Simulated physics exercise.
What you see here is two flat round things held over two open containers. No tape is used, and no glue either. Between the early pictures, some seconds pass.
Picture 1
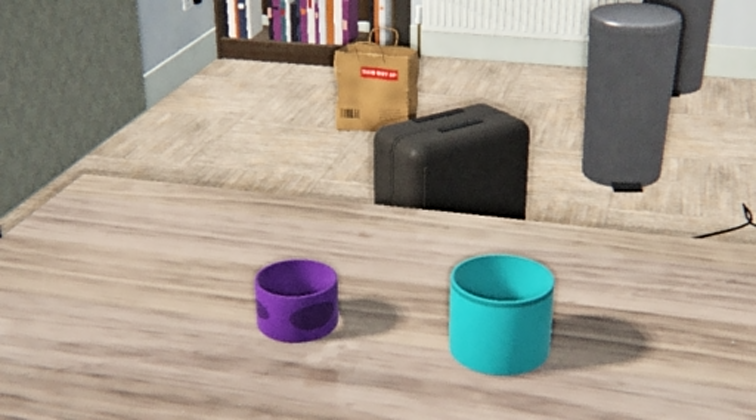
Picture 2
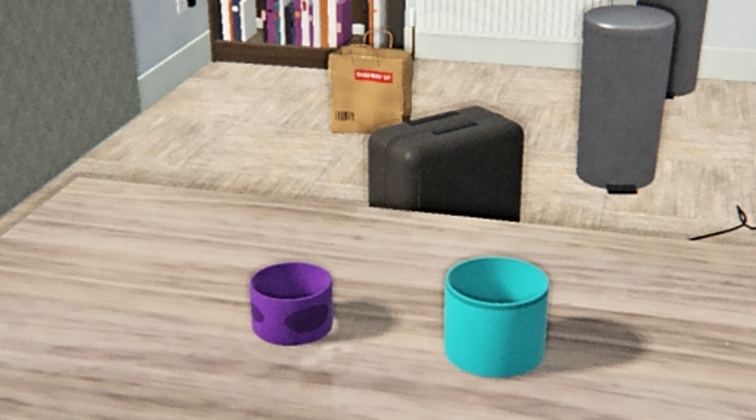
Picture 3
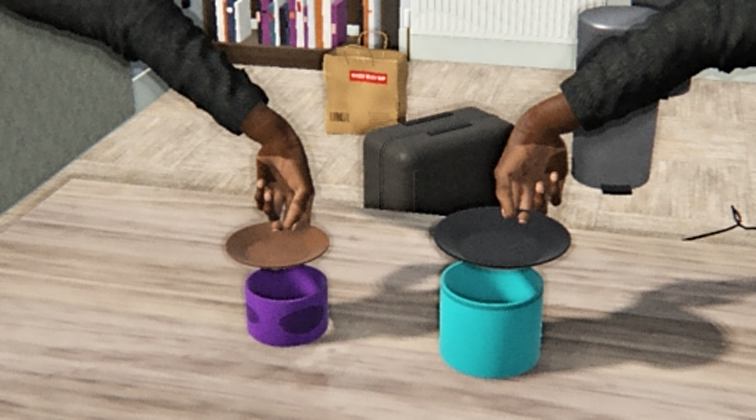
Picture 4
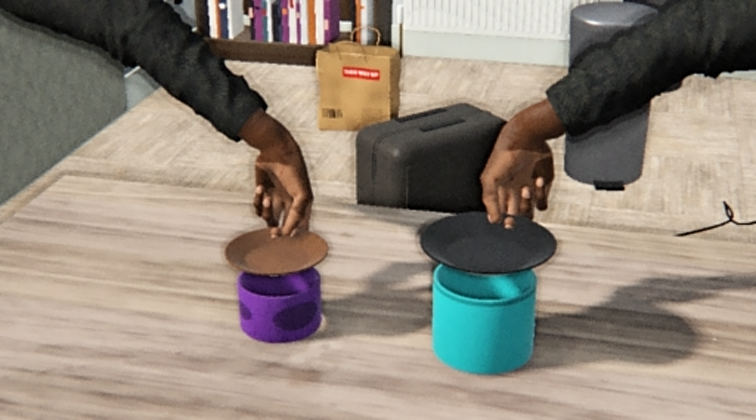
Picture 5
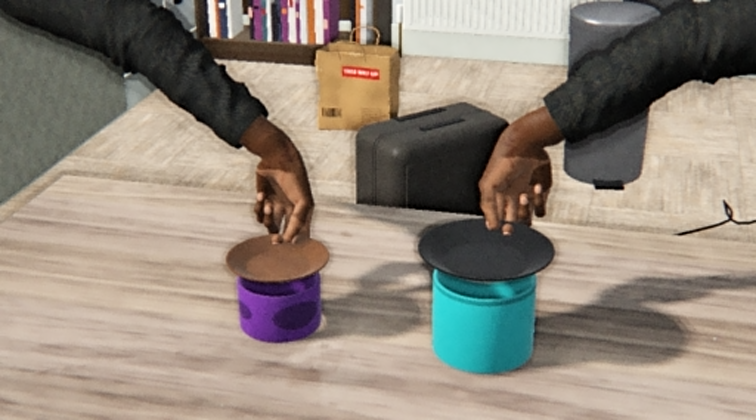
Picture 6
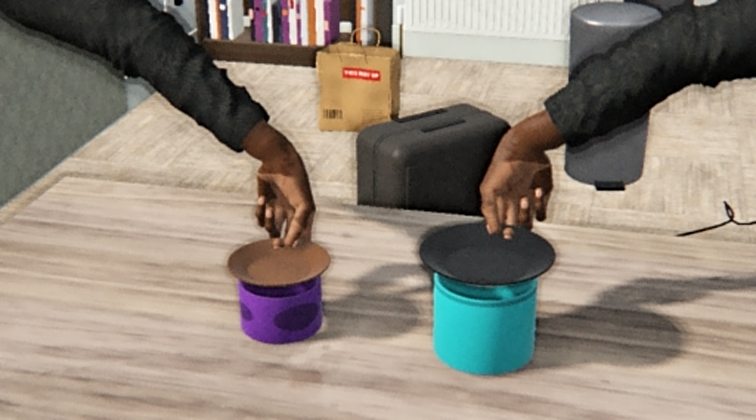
Two hands lower a brown plate and a black plate onto purple and teal containers.
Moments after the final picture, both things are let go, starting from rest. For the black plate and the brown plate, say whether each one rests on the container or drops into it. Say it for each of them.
In the end the black plate rests on it, the brown plate rests on it.
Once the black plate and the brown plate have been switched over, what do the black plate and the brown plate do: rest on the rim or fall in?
For the black plate, it perches on top; for the brown plate, it perches on top.
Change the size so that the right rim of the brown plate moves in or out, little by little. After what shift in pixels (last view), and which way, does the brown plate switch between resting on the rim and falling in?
That's a move of 12 pixels to the left.
Then, 0.10 s past the last view, black plate moving near (486, 269); brown plate moving near (279, 272).
Then, 0.52 s past the last view, black plate sitting on the rim near (486, 269); brown plate sitting on the rim near (279, 273).
Finally, the black plate rests on the rim, near (486, 269); the brown plate rests on the rim, near (279, 273).
